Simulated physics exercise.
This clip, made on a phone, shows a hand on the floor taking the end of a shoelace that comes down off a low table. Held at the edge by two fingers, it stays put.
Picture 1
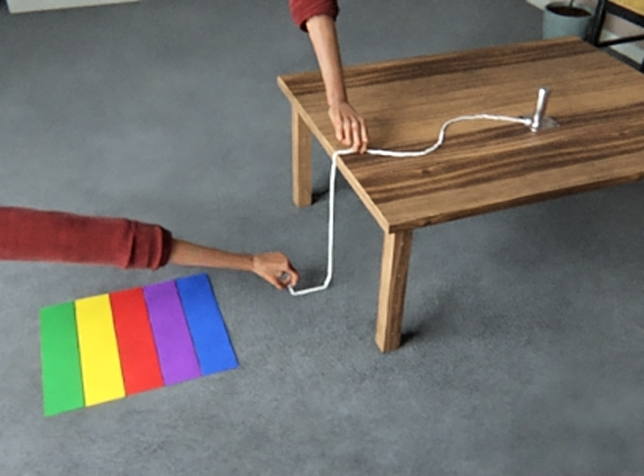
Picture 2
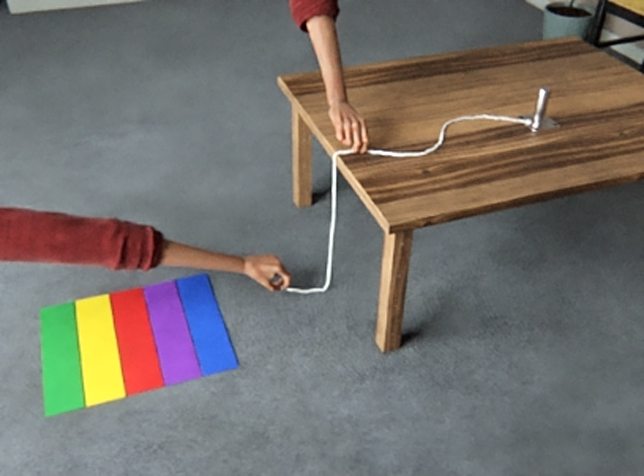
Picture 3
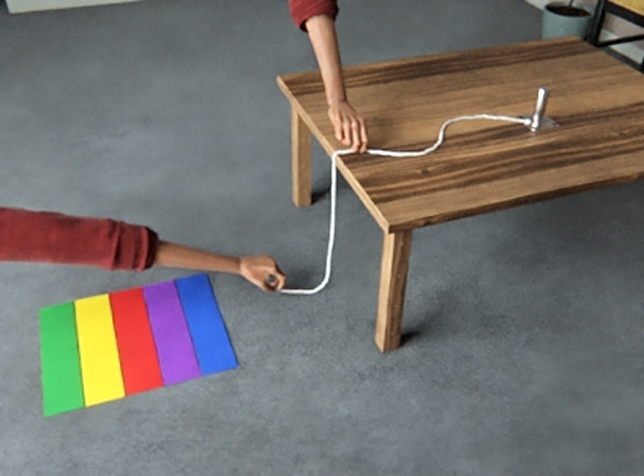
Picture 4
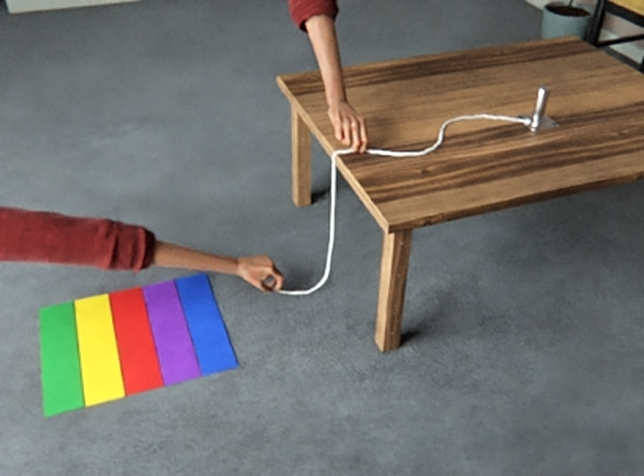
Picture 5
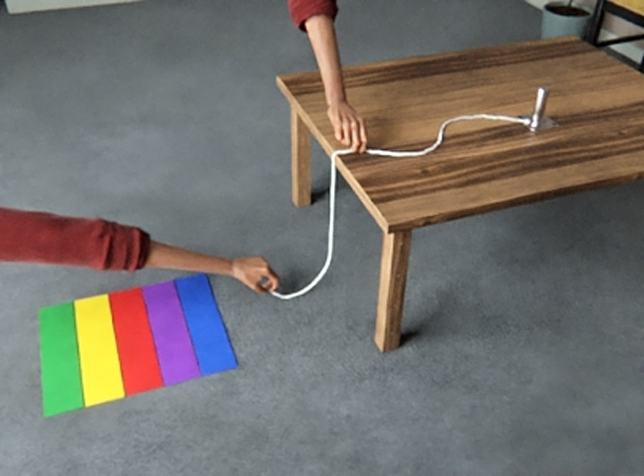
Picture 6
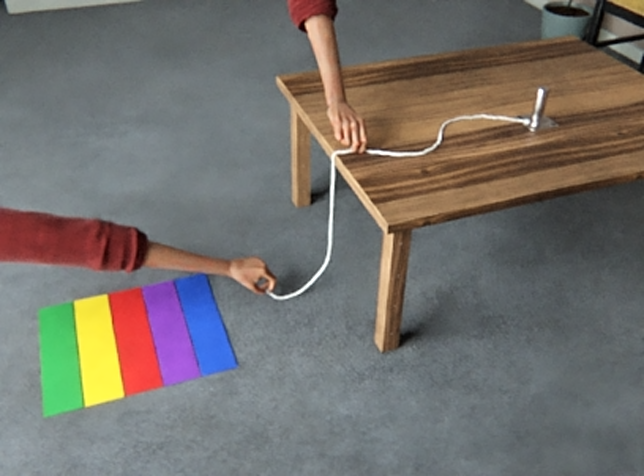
In the video, one hand presses a white shoelace at the edge of a low wooden table while another, near the floor, holds its hanging end and moves it slightly left beside a sheet of five coloured stripes.
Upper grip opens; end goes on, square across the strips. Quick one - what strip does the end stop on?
The red strip.
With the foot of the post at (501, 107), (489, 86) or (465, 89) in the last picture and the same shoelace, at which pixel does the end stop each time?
(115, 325), (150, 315) and (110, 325), in that order.
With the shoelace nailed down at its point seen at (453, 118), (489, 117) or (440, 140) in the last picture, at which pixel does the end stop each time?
(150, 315); (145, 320); (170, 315).
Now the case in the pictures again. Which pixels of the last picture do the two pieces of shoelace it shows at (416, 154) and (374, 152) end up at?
Final spots: (373, 148), then (333, 159).
Soon after, end near (204, 305); over blue.
After that, end near (160, 315); over purple.
At the stop, end near (133, 321); over red. The red one.
